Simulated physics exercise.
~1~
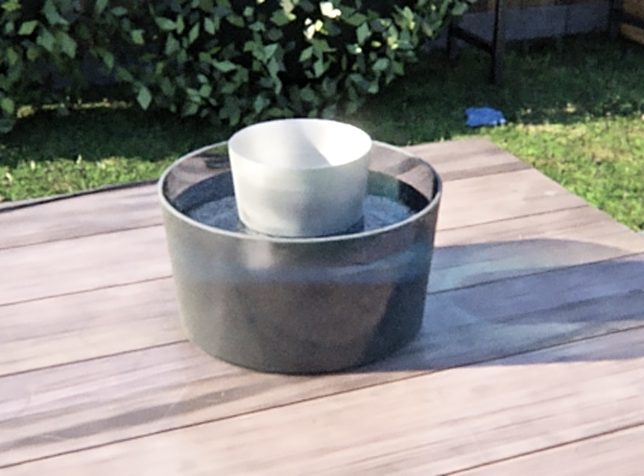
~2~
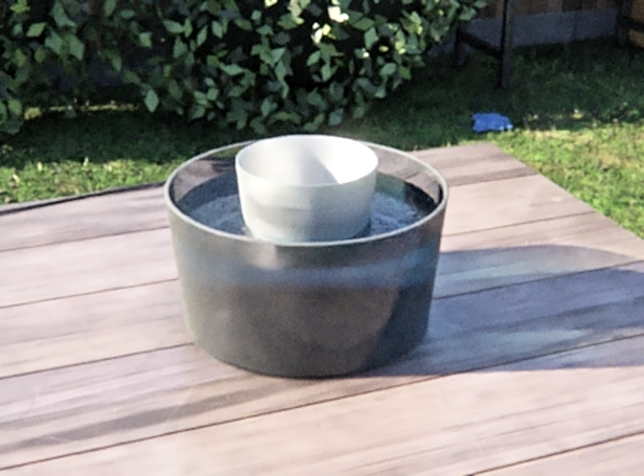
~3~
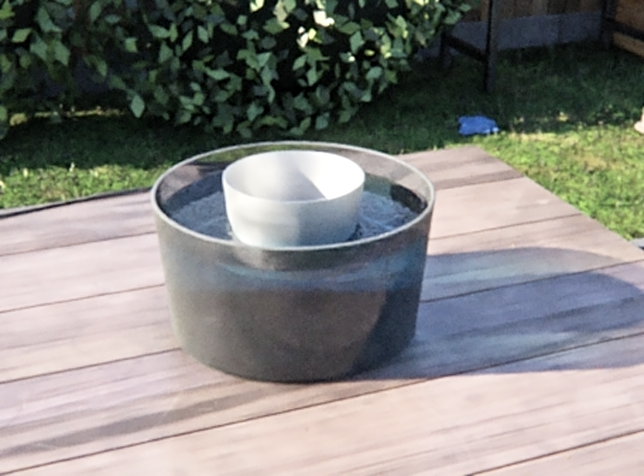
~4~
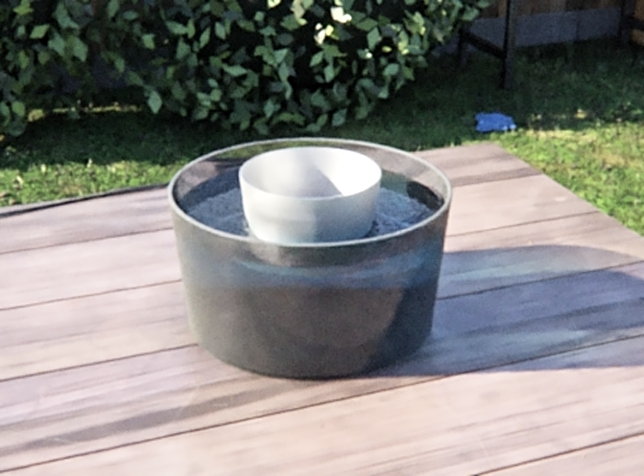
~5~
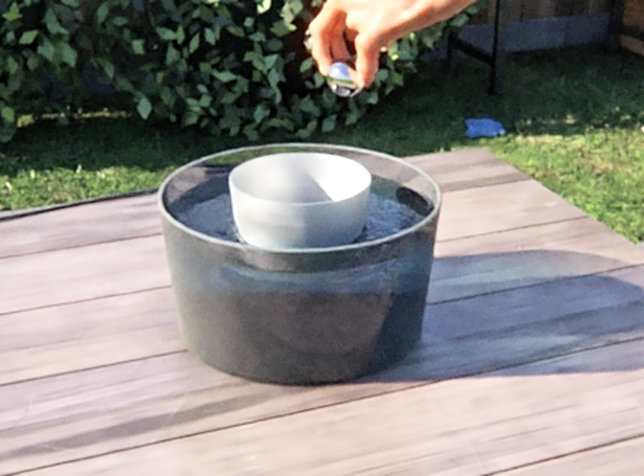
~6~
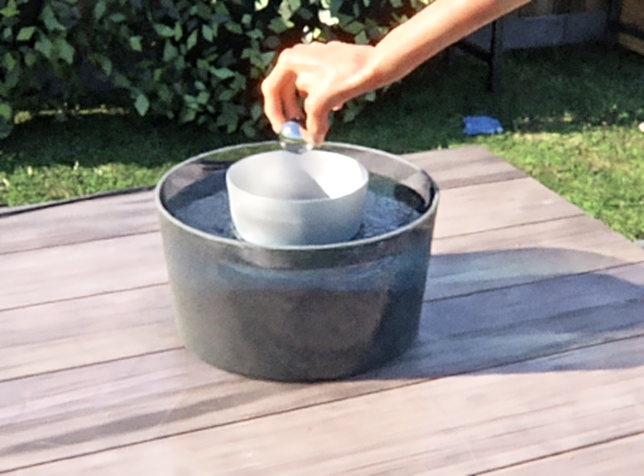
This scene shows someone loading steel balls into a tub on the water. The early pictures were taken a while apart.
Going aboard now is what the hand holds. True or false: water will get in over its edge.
False.
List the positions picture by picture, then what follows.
In the first frame, tub (301, 144) empty; most of its side above the surface.
In the second frame, tub (307, 161) with one aboard; about two thirds of its side above the surface.
In the third frame, tub (294, 177) with two aboard; about half of its side above the surface.
In the fourth frame, tub (311, 173) with two aboard; about half of its side above the surface.
In the fifth frame, tub (300, 179) with two aboard; about half of its side above the surface; the next steel ball in the hand at (346, 77).
In the sixth frame, tub (298, 176) with two aboard; about half of its side above the surface; the next steel ball in the hand at (298, 135).
Soon after, the steel ball is in and the tub dips.
Later, it steadies; about a third of its side above the surface.
In the end, the tub floats; about a third of its side above the surface.
